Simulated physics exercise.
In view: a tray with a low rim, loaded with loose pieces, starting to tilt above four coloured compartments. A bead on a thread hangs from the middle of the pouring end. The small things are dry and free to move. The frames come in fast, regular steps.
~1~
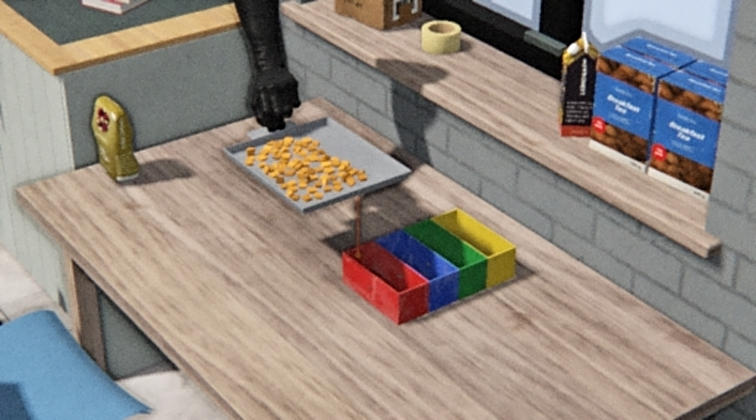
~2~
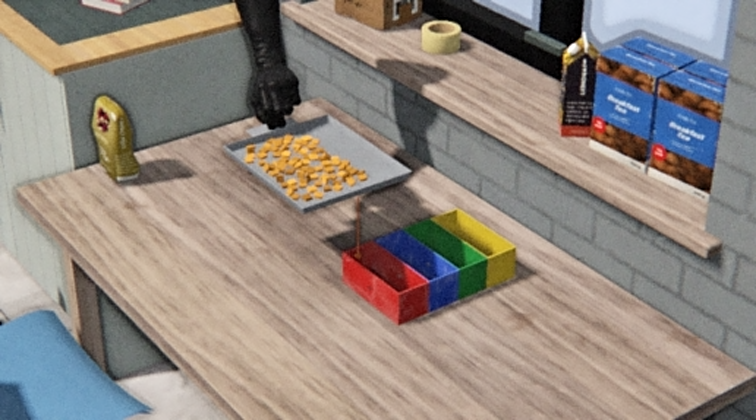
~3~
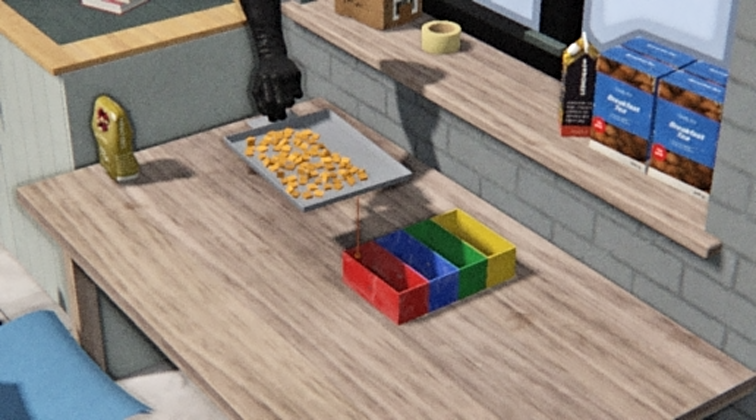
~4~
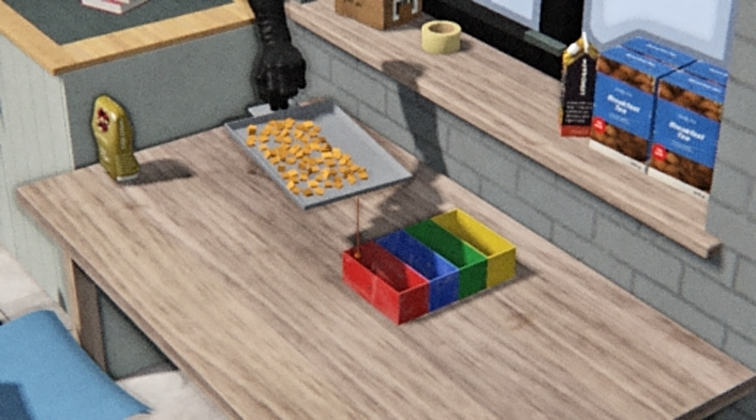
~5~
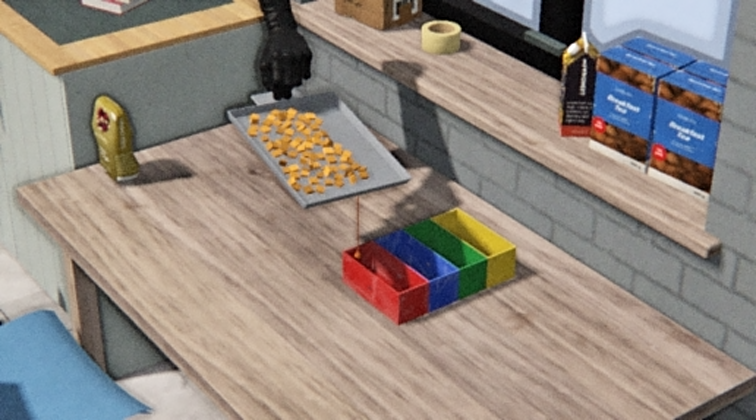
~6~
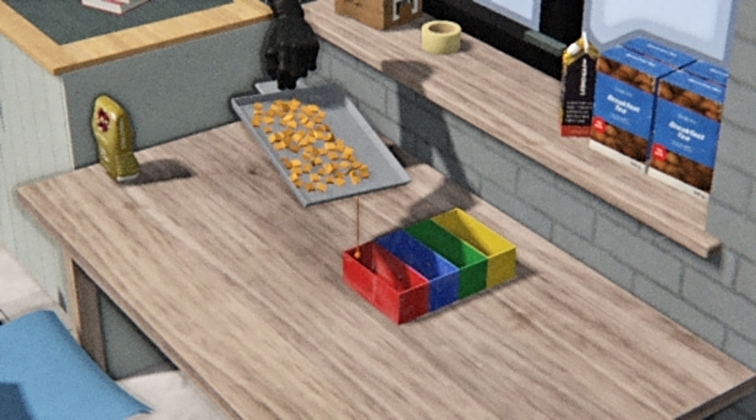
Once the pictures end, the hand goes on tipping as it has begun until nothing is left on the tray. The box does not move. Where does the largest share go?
Fullest: The blue cell.
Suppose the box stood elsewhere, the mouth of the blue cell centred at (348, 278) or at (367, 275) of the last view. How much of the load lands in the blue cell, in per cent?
First some 0, then 20 per cent.
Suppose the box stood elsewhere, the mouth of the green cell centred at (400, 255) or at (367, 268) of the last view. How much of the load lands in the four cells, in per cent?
The first gives 100 %, the second 70 %.
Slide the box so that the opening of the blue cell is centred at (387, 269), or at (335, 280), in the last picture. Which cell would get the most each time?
One: The cell in green. Two: That yellow cell.
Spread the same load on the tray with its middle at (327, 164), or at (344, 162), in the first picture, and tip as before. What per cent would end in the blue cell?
The first gives 60 %, the second 70 %.
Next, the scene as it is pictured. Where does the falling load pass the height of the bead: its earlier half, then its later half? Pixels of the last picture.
First near (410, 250), later near (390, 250).
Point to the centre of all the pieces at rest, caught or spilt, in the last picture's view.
Around (409, 283).
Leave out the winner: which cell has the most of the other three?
Next in line is that red cell.
Soon, tray tipped steeply; nearly all on the tray; a stray few falling or outside the box.
A while on, tray tipped past a quarter turn; a stray few on the tray; about half in the blue cell; about a quarter in the red cell; a stray few in the green cell; about a quarter falling or outside the box.
Towards the end, tray tipped past a quarter turn; about two thirds in the blue cell; about a quarter in the red cell; a stray few in the green cell; a small part falling or outside the box.
Finally, tray tipped past a quarter turn; about two thirds in the blue cell; about a quarter in the red cell; a stray few in the green cell; none in the yellow cell; a small part outside the box.
